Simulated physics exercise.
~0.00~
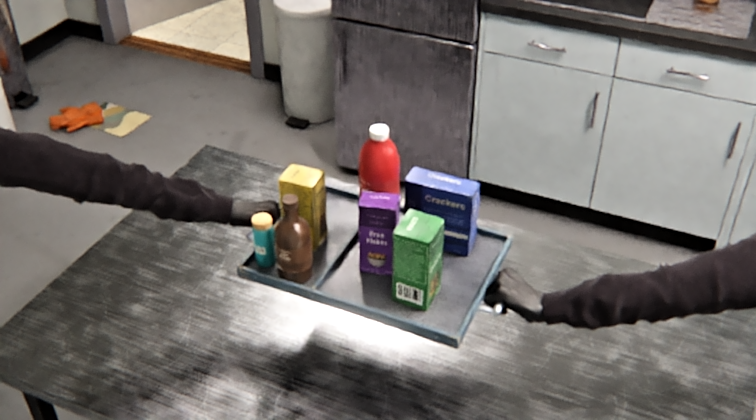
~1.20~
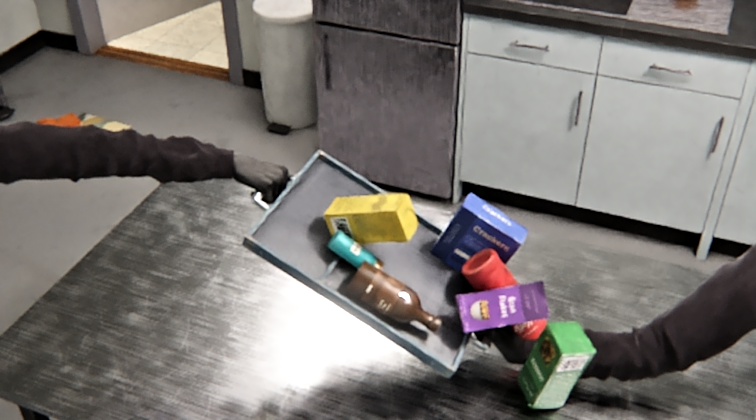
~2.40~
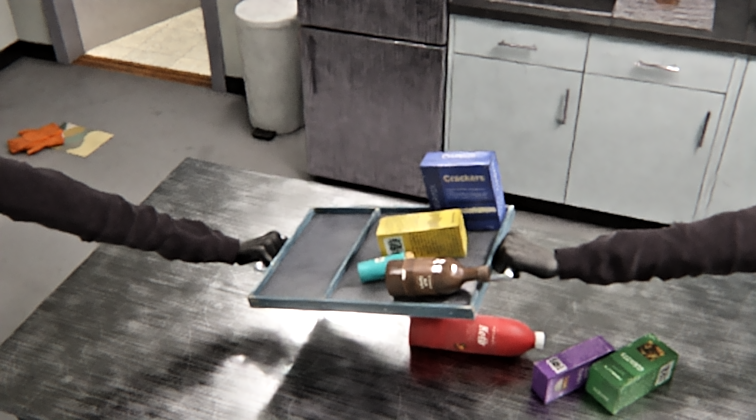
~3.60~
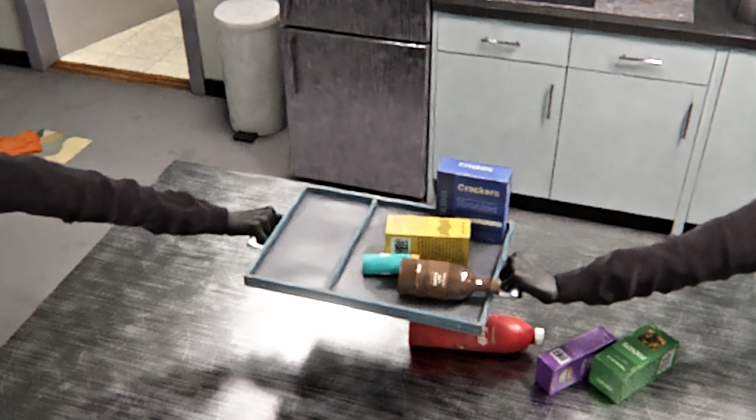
To begin with, two dark-sleeved arms hold a rimmed tray above a dark table, with seven cartons, bottles and other items standing on it. The tray tips steeply down to the right, and the load slides and topples that way. The green carton and red bottle go over the right side, and the purple carton follows them off. As the tray comes back nearer to level, those three lie on the table. Finally, the yellow carton, brown bottle and turquoise shaker lie on the tray's right half, while the blue crackers box still stands behind them.
